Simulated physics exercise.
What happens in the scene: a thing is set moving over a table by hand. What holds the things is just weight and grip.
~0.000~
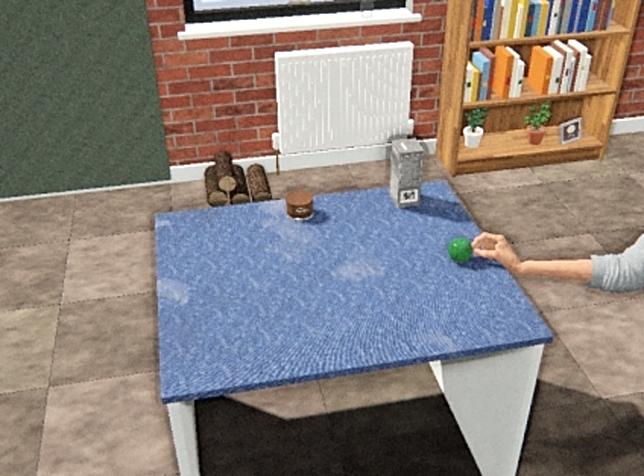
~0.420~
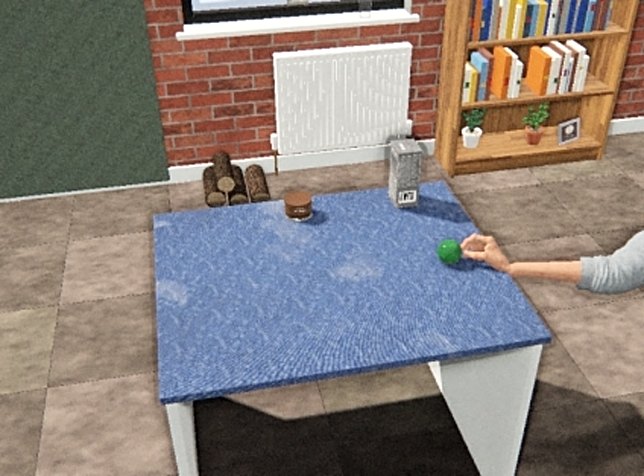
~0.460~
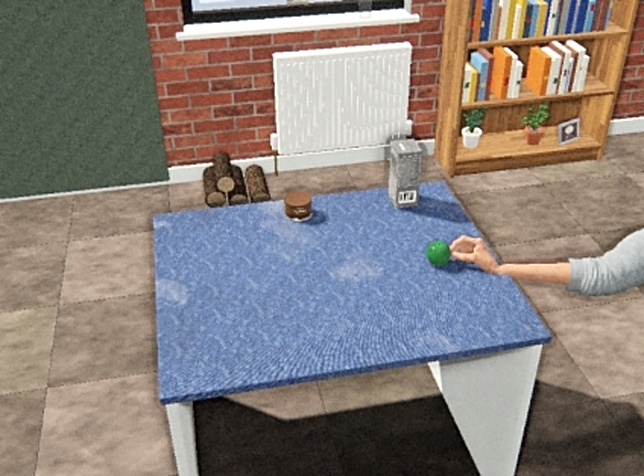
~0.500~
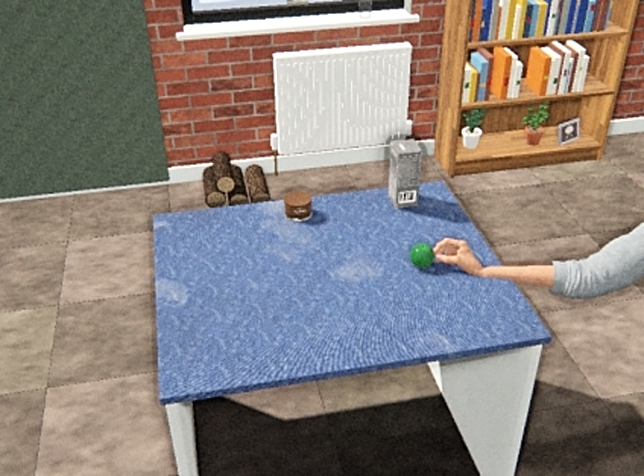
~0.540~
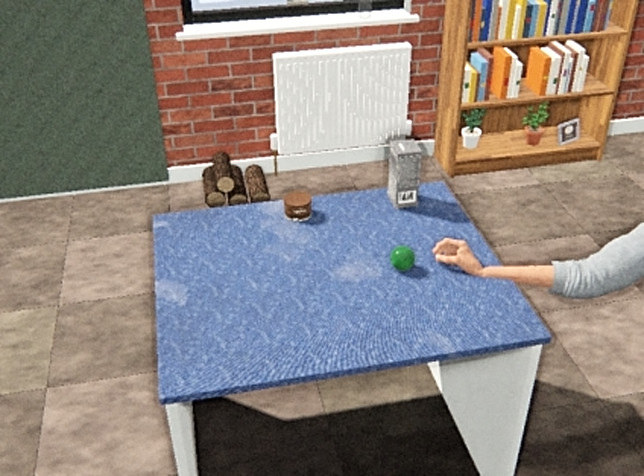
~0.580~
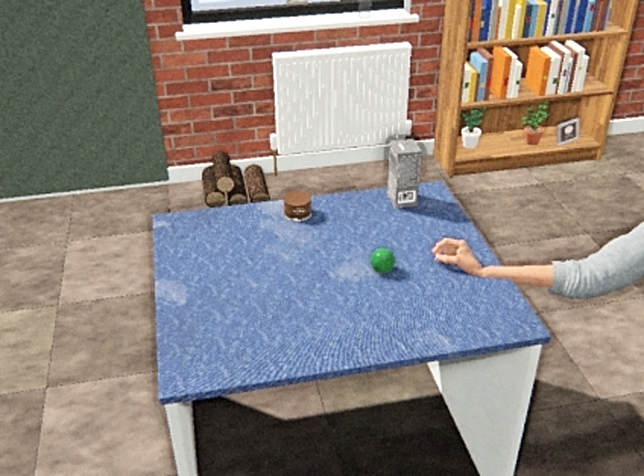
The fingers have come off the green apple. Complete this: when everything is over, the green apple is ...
No longer on the table.
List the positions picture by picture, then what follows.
The first frame shows under the hand; green apple (460, 250).
The second frame shows under the hand; green apple (450, 252).
The third frame shows under the hand; green apple (439, 253).
The fourth frame shows green apple (422, 256).
The fifth frame shows green apple (403, 258) rolled about its own width.
The sixth frame shows green apple (383, 261) rolled well along.
After 0.78 s, green apple rolled well along near (286, 274).
After 1.08 s, green apple now off the table.
After 1.48 s, things are still on the move.
By the end (1.6 s), off the table, green apple.
